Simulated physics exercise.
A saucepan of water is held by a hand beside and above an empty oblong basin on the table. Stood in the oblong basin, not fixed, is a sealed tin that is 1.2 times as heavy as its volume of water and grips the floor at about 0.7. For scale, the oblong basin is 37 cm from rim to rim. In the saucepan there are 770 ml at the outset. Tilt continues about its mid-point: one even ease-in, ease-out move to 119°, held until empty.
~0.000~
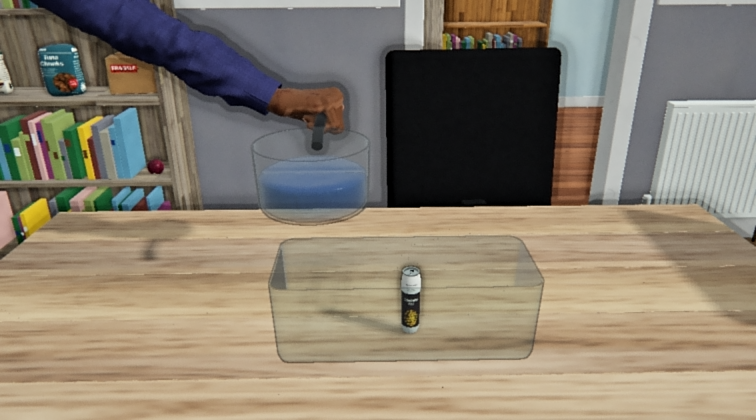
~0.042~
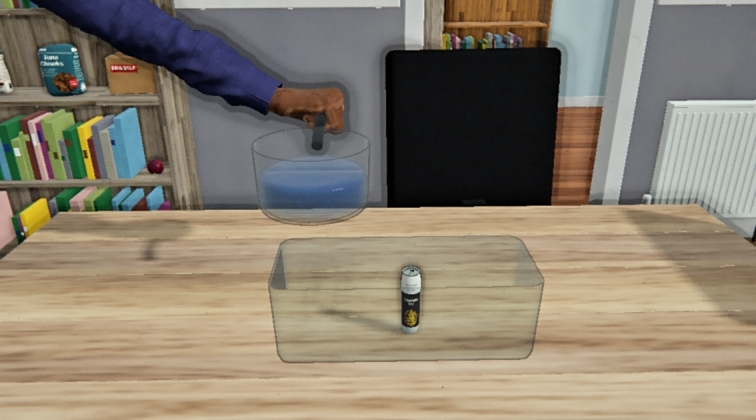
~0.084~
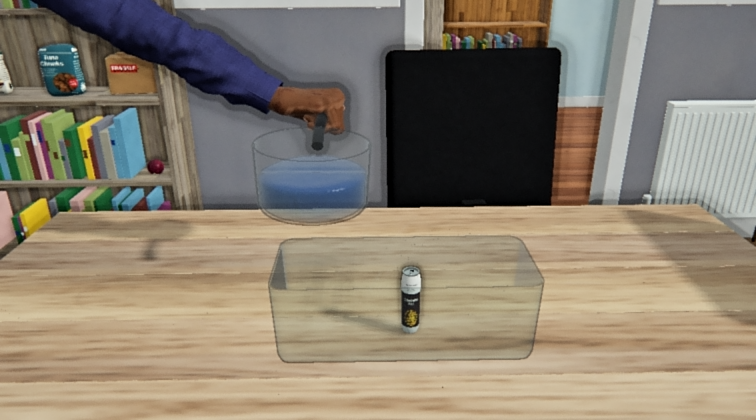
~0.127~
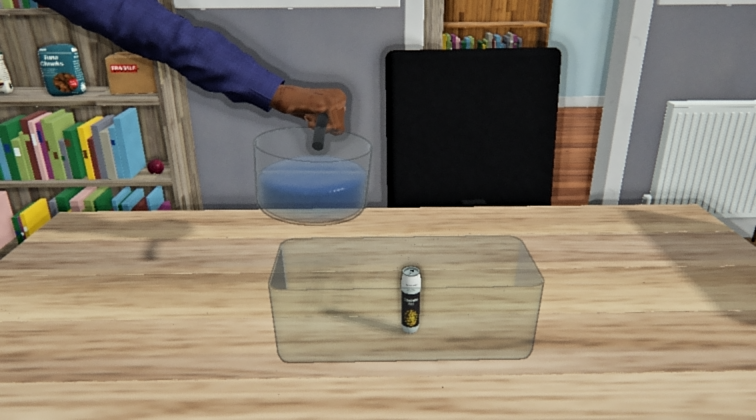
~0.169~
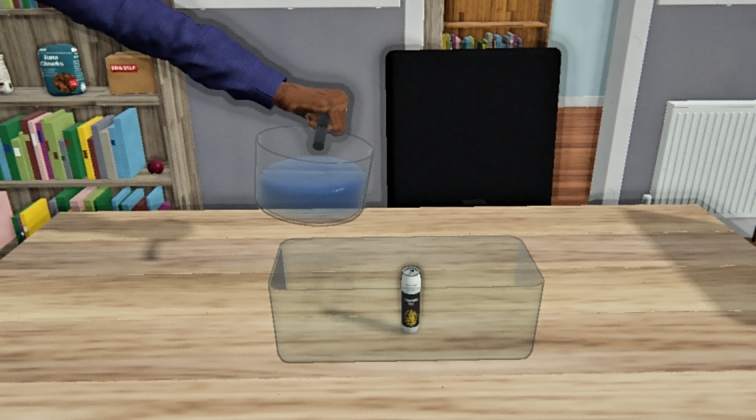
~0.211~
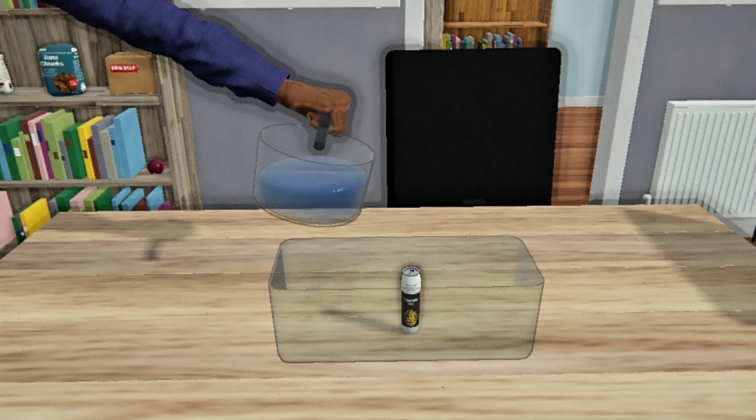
A hand in a blue sleeve held a clear saucepan of blue water above a wooden table and slowly tilted it slightly to the right, while a small tin stood still in a clear oblong basin.
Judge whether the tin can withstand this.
Here's my call: It tips.
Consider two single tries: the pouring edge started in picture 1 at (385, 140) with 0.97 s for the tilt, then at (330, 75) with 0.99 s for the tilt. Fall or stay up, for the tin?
Trial 1 - tin tips; trial 2 - tin tips.
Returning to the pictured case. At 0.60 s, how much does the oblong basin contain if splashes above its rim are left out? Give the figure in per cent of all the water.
About 6%.
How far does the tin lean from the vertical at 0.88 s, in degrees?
0°.
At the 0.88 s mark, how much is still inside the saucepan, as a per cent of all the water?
Around 9 in a hundred.
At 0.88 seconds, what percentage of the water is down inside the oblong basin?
Some 82 percent of the total.
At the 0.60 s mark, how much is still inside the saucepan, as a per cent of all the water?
Around 62 percent.
After 0.60 s the tilt is 78° and 63 per cent is still to pour; the tin stands where it began.
After 0.88 s the tilt is 115° and 9 per cent is still to pour; the tin stands 2 cm from where it began.
After 1.17 s the tilt is 119° and 0 per cent is still to pour; the tin lies on its side.
After 1.49 s the tilt is 119° and 0 per cent is still to pour; the tin lies on its side.
In the end the tin lies on its side.
